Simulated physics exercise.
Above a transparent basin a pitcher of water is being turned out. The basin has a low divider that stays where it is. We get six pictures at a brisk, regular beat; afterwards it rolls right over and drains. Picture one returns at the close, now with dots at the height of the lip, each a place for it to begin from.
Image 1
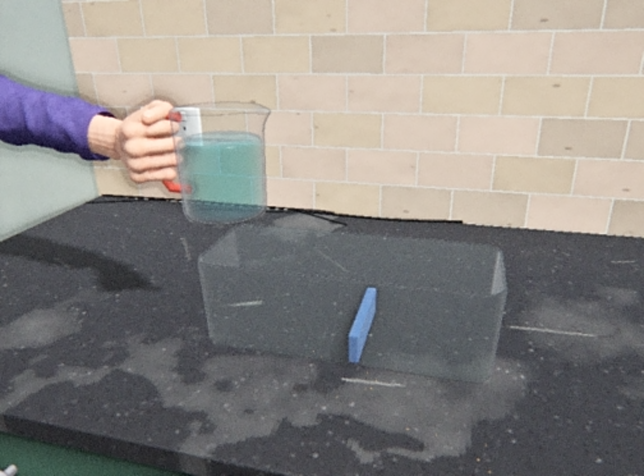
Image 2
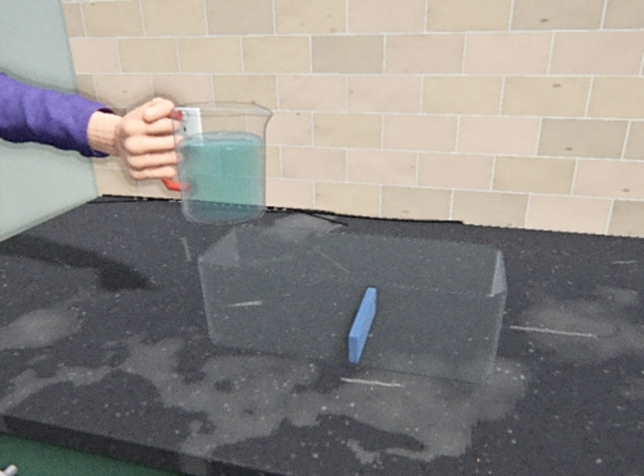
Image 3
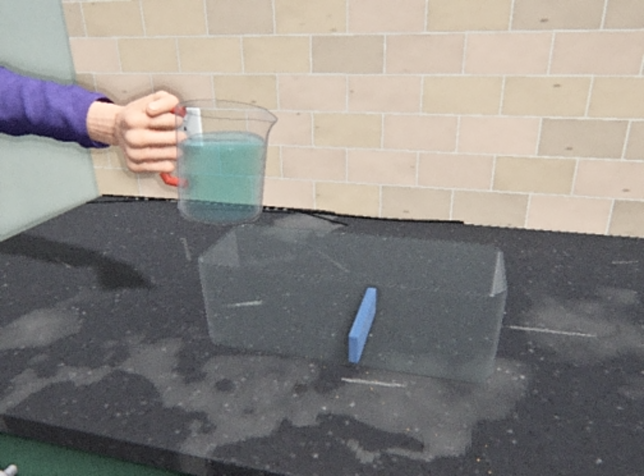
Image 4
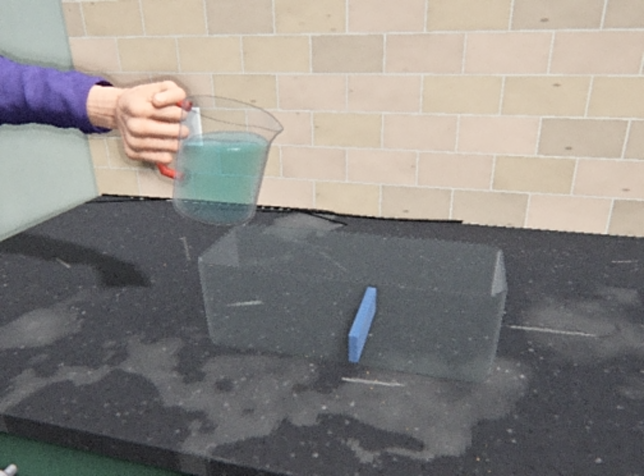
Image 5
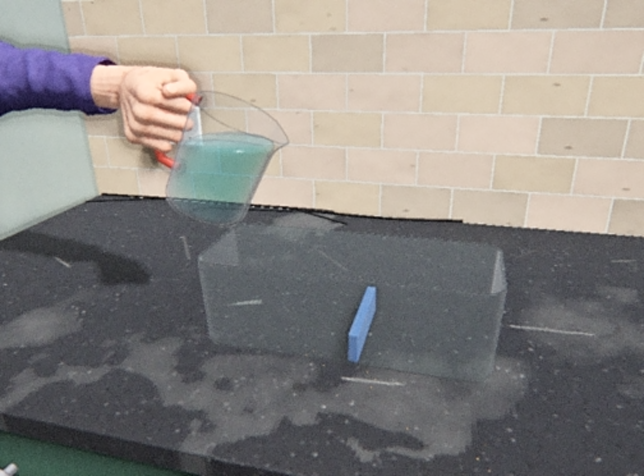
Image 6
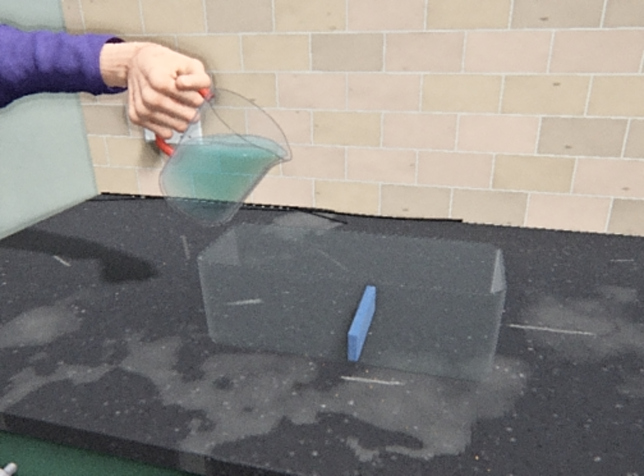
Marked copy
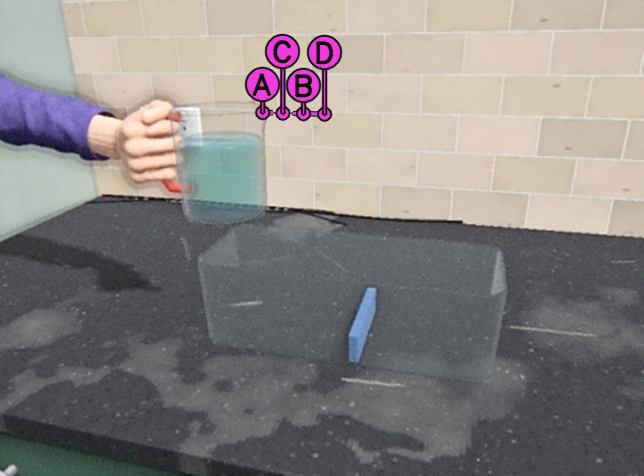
A hand in a purple sleeve held a clear pitcher of blue-green water above a transparent basin with a small blue block, then steadily tilted the pitcher to the right, its water still inside.
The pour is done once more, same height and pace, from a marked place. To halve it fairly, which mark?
Choose B.
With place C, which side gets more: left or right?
More ends on the left.
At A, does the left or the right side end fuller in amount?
The left one.
On the marked copy, A at (262, 112); B at (303, 113); C at (282, 113); D at (324, 114).
If A is chosen, about 91 % ends left of the wall and 7 % right of it.
If B is chosen, about 47 % ends left of the wall and 53 % right of it.
If C is chosen, about 85 % ends left of the wall and 14 % right of it.
If D is chosen, about 12 % ends left of the wall and 87 % right of it.
